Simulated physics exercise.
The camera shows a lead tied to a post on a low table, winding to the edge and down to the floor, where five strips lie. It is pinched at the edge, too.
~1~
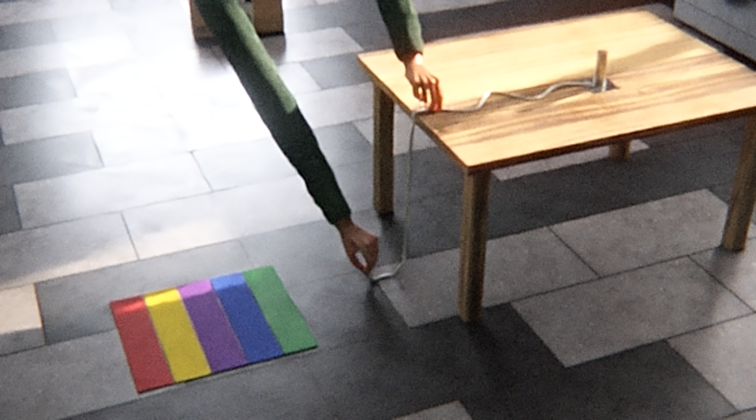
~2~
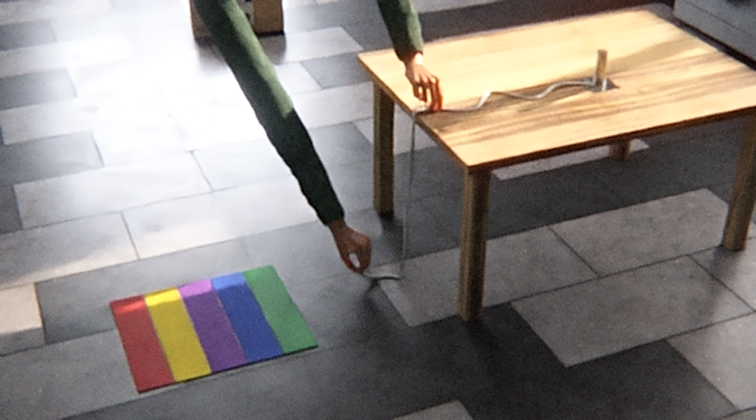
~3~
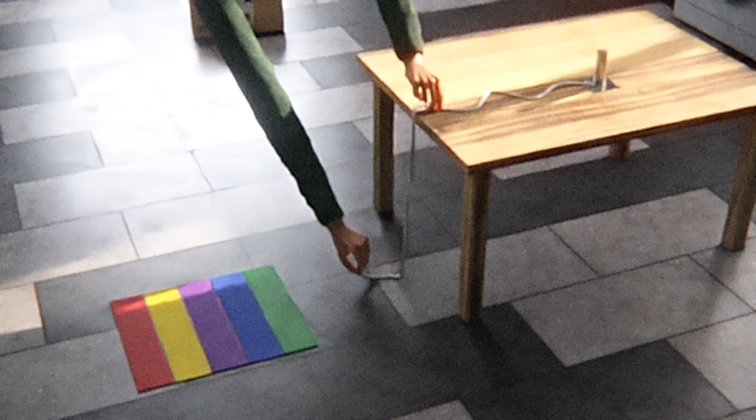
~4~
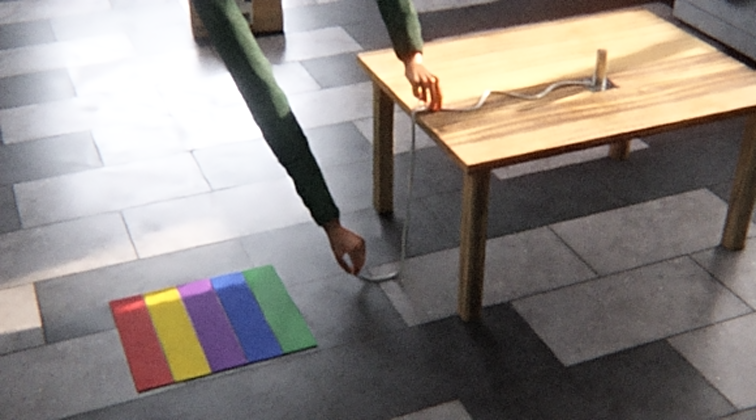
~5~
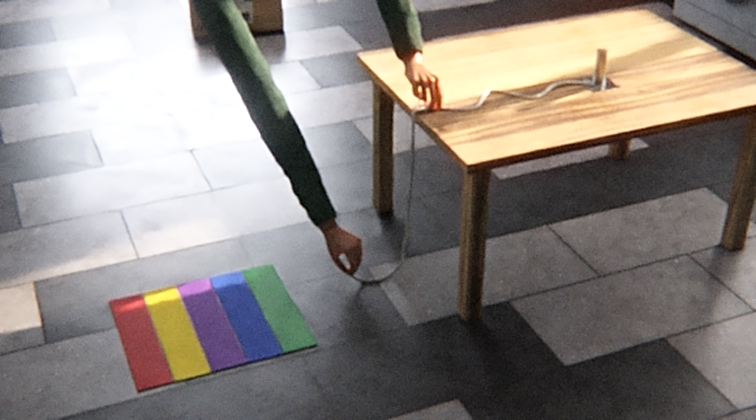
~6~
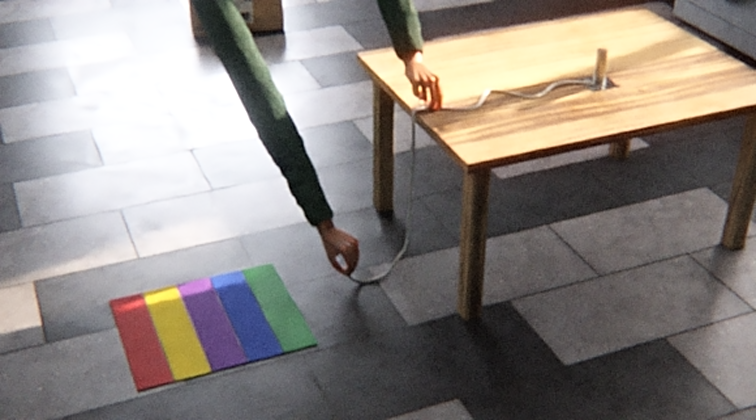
A hand low beside the table shifts slightly left, drawing the loose end of a thin grey cord with it, while another hand pinches the cord at the table's edge. The hanging part bends into a rounder curve near the floor, as the post and the five coloured strips stay still.
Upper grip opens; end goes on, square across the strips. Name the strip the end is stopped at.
Purple.
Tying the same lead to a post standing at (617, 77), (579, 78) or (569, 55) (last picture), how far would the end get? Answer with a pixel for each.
Roughly (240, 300), then (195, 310), then (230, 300).
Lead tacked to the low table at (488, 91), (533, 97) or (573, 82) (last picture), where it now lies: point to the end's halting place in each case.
First try around (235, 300), second around (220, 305), third around (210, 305).
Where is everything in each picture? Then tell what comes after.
In the first picture, end (365, 270); green (294, 334); blue (259, 343); purple (224, 352); yellow (187, 361); red (150, 370).
In the second picture, end (358, 271); lead through (558, 85) (504, 93) (465, 111) (413, 136) (407, 202) (402, 264).
In the third picture, end (356, 272).
In the fourth picture, end (353, 272); lead through (557, 85) (503, 92) (465, 110) (413, 135) (410, 201) (402, 263).
In the fifth picture, end (349, 273).
In the sixth picture, end (346, 273); lead through (557, 84) (503, 92) (465, 109) (413, 135) (410, 200) (397, 260).
A little later, end near (261, 293); over green.
Next, end near (227, 301); over blue.
When it is tight, end near (207, 306); over purple. It gets as far as the purple strip.
